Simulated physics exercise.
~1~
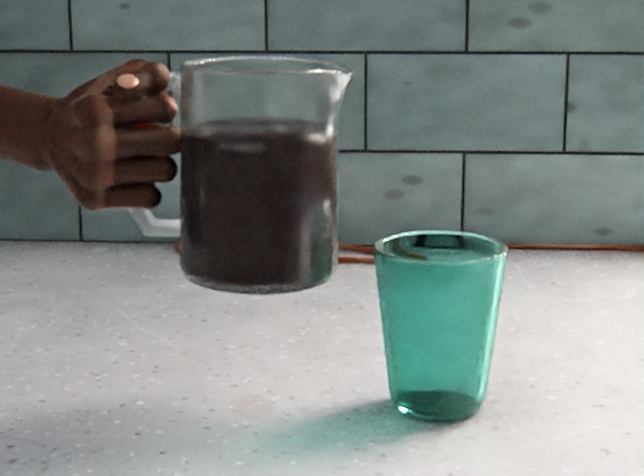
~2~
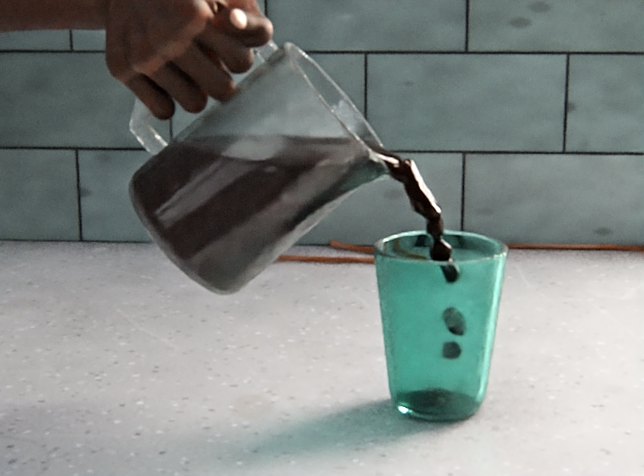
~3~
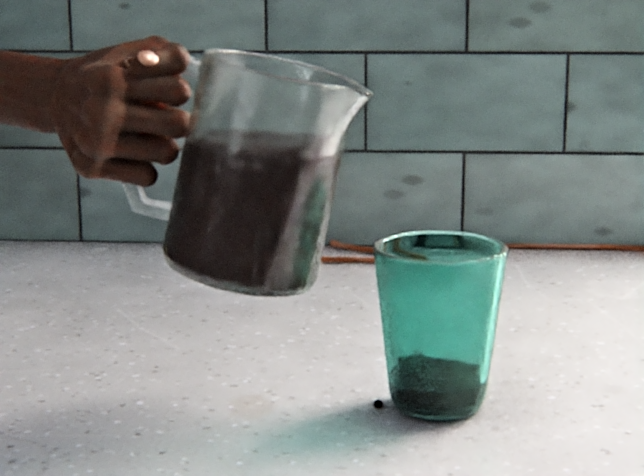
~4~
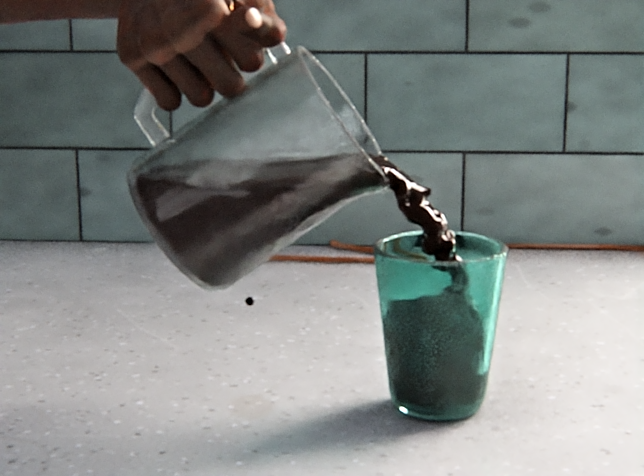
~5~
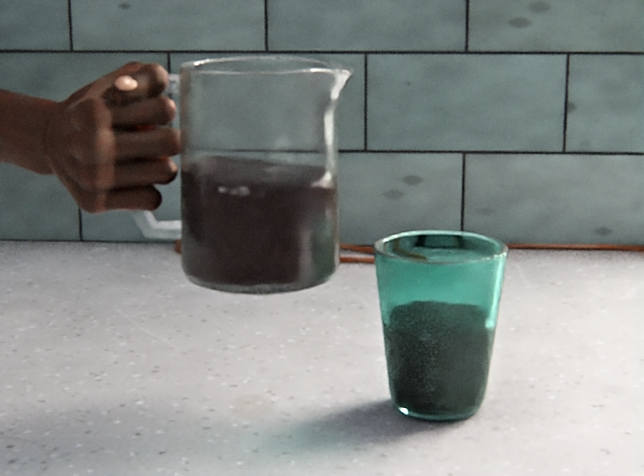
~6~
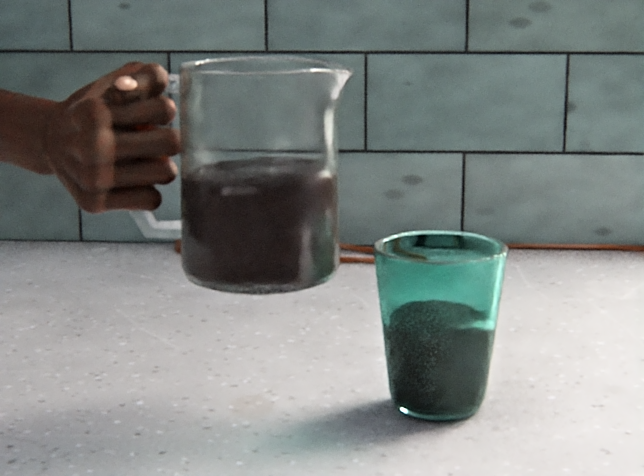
A hand tips a clear pitcher twice, pouring dark coffee into a green glass, then levels it.
